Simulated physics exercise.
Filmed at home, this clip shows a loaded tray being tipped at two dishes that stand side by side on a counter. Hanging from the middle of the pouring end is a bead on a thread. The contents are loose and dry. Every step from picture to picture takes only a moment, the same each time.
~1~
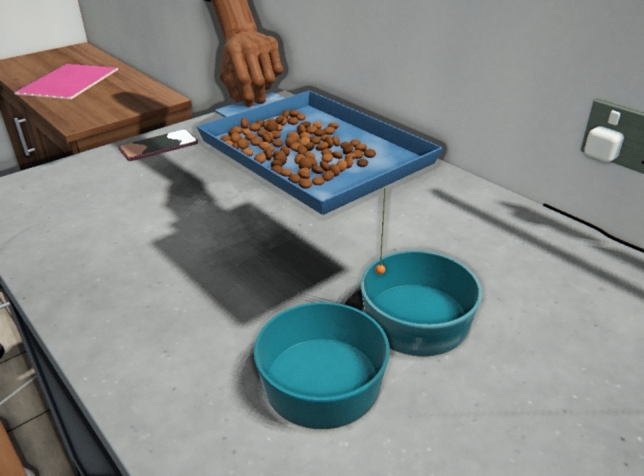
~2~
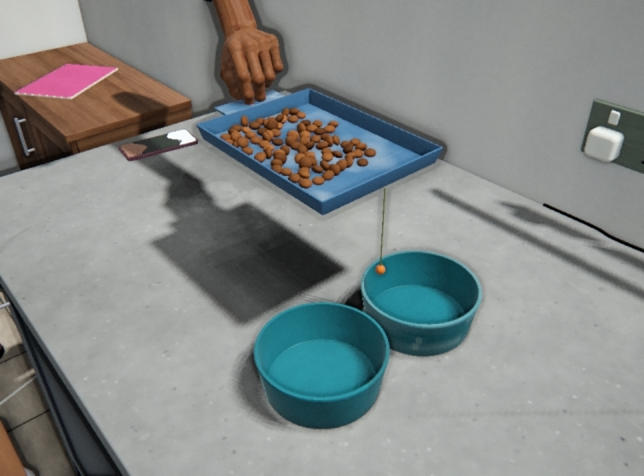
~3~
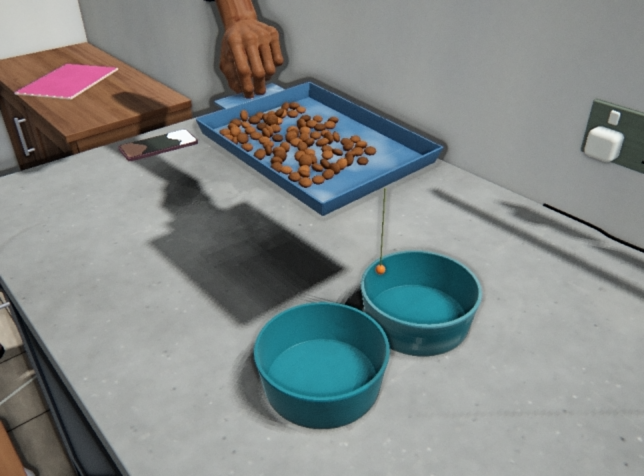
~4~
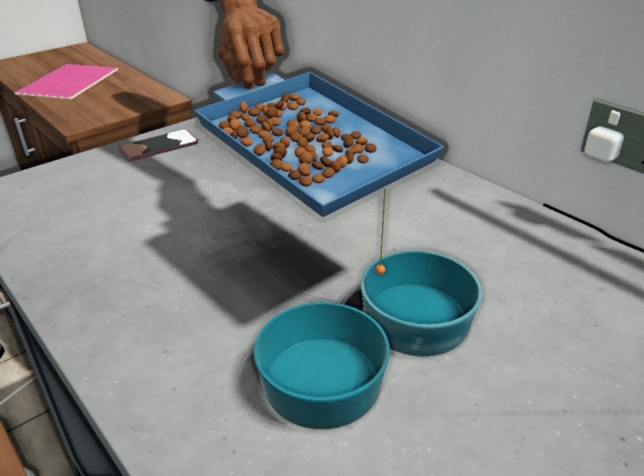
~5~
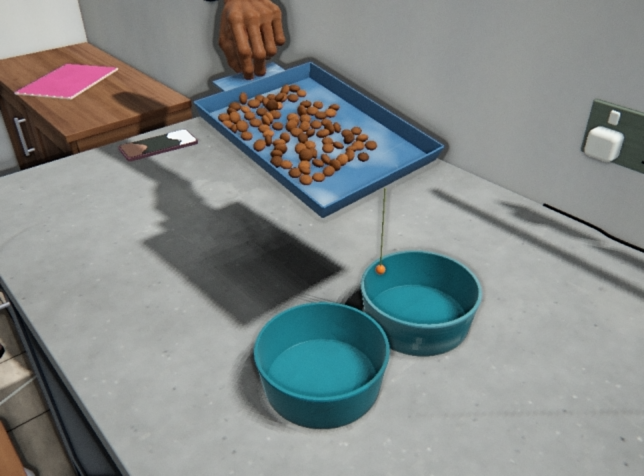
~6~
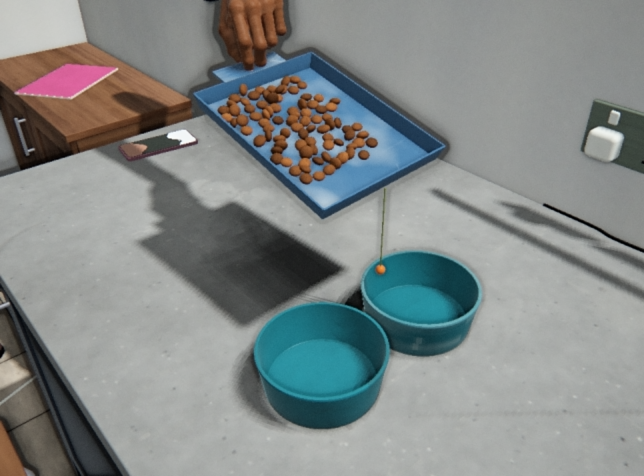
Blue tray of brown kibble tilting slightly as a hand raises its far end above a counter with two empty teal bowls.
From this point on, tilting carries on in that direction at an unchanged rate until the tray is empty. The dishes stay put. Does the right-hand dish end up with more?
No - greater load: Left.
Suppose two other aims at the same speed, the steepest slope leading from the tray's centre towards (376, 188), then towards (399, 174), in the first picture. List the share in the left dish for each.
The first try gives close to 30 percent; the next gives 0 percent.
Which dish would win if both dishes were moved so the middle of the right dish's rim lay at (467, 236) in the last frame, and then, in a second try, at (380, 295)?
Place 1 - the dish at left; place 2 - the dish at right.
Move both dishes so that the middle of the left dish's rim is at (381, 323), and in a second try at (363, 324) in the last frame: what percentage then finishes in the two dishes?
The first yields 90 per cent and the second 100 per cent.
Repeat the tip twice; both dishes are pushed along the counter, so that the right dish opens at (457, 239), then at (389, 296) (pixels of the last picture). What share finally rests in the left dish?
50, then 20 %.
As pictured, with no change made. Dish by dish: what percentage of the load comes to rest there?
The left dish ends up with around 70 percent of the load, the right dish with around 20 percent.
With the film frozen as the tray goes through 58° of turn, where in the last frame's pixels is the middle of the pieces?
The load is centred about (346, 171).
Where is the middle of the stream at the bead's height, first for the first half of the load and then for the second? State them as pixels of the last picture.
Initially about (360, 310); subsequently about (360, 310).
Soon, tray tipped steeply; all on the tray.
A while on, tray tipped right over; about a third on the tray; about a third in the left dish; a small part in the right dish; a small part outside both; about a quarter in the air.
Towards the end, tray tipped past a quarter turn; most in the left dish; about a quarter in the right dish; a small part outside both.
Finally, tray tipped past a quarter turn; most in the left dish; about a quarter in the right dish; a small part outside both.
